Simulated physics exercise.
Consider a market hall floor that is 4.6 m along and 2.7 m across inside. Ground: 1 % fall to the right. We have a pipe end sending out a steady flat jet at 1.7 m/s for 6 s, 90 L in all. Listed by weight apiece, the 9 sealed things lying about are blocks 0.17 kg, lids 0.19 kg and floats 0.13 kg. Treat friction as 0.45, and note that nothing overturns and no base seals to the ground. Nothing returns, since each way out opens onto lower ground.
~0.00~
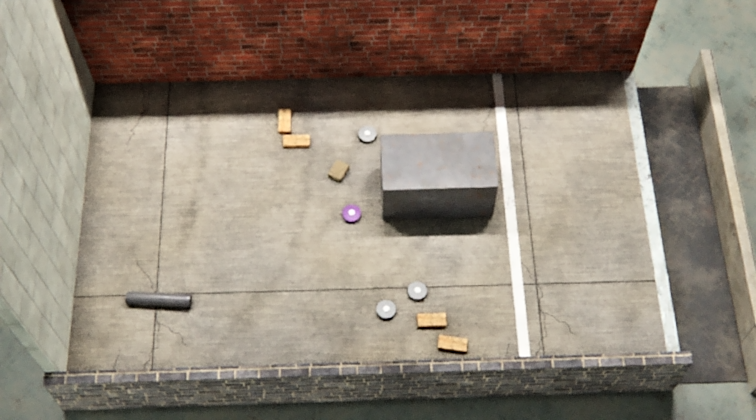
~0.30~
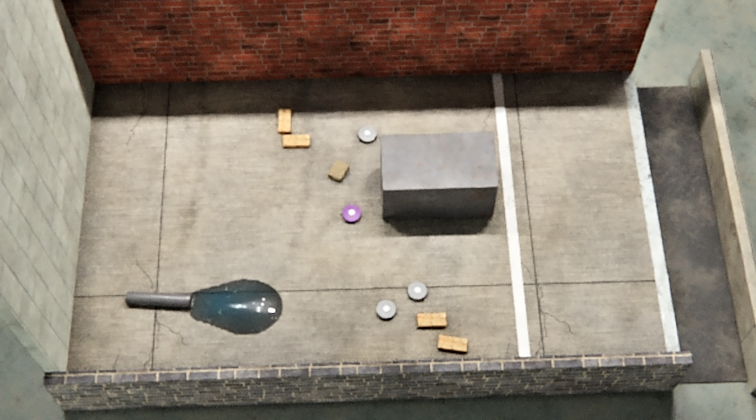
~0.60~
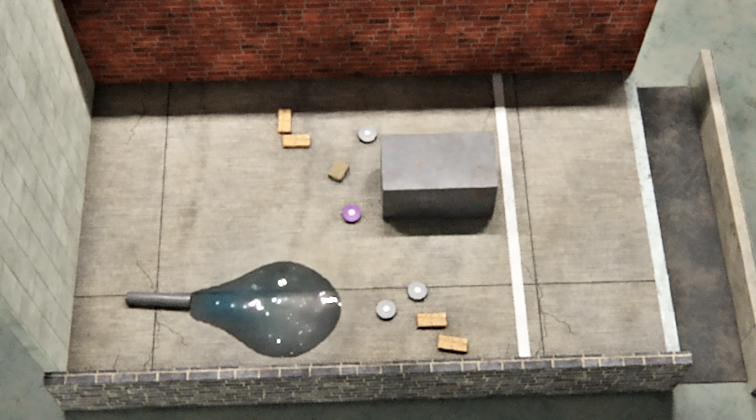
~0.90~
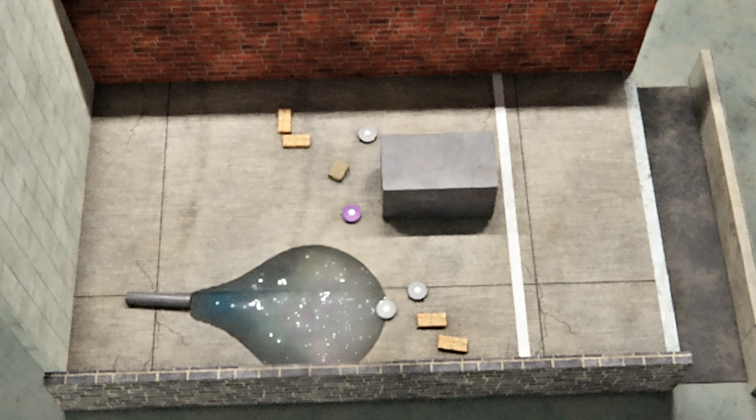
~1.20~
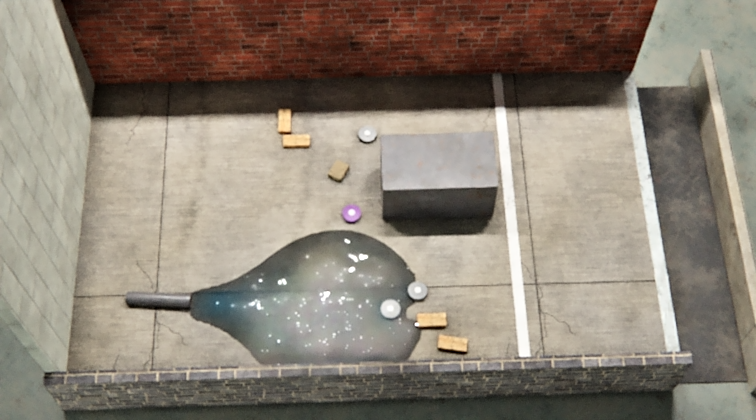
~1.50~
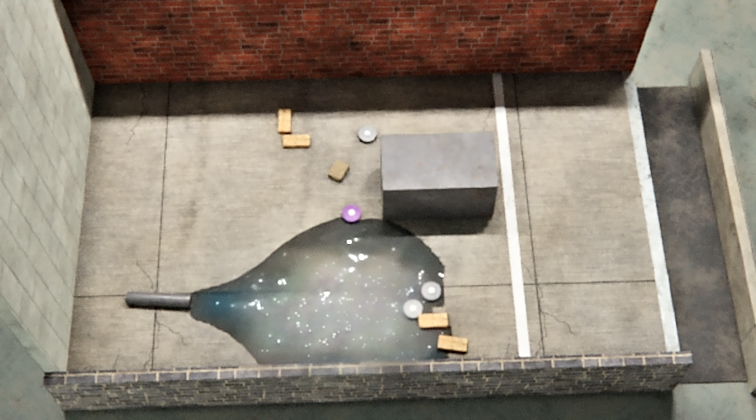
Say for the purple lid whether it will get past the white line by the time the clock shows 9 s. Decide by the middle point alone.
The purple lid stops before it.
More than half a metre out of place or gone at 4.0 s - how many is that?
By then the count is 4.
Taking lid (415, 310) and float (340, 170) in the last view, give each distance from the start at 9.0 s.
First one: Washed out; second one: 0 cm.
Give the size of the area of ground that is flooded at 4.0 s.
4.0 m2.
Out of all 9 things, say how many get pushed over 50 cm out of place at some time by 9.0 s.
Result: 4.
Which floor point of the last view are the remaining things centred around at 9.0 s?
(328, 157).
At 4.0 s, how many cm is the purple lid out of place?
Shift: About 0 cm.
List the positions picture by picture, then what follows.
In the first picture, the purple lid at (352, 213) rests on the ground; water covers 0.0 m2; 0 of 9 have shifted.
In the second picture, the purple lid at (352, 213), on the bottom; water covers 0.2 m2; 0 of 9 have shifted.
In the third picture, the purple lid at (352, 213) rests on the ground; water covers 0.6 m2; 0 of 9 have shifted.
In the fourth picture, the purple lid at (352, 213) rests on the ground; 1.0 m2 under water; 0 of 9 have shifted.
In the fifth picture, the purple lid at (352, 213) rests on the ground; 1.4 m2 under water; 0 of 9 have shifted.
In the sixth picture, the purple lid at (352, 213), on the bottom; water covers 1.7 m2; 2 of 9 have shifted.
After 2.1 s the purple lid is near (352, 213), 0.0 m from its start, aground; 0 of 9 are over the mark; 3 afloat.
After 4.0 s the purple lid is near (352, 213), 0.0 m from its start, aground; 4 of 9 are over the mark; 3 afloat.
After 6.3 s the purple lid is near (352, 213), 0.0 m from its start, aground; 4 of 9 are over the mark; 0 afloat.
After 9.0 s the purple lid is near (352, 213), 0.0 m from its start, aground; 4 of 9 are over the mark; 0 afloat.
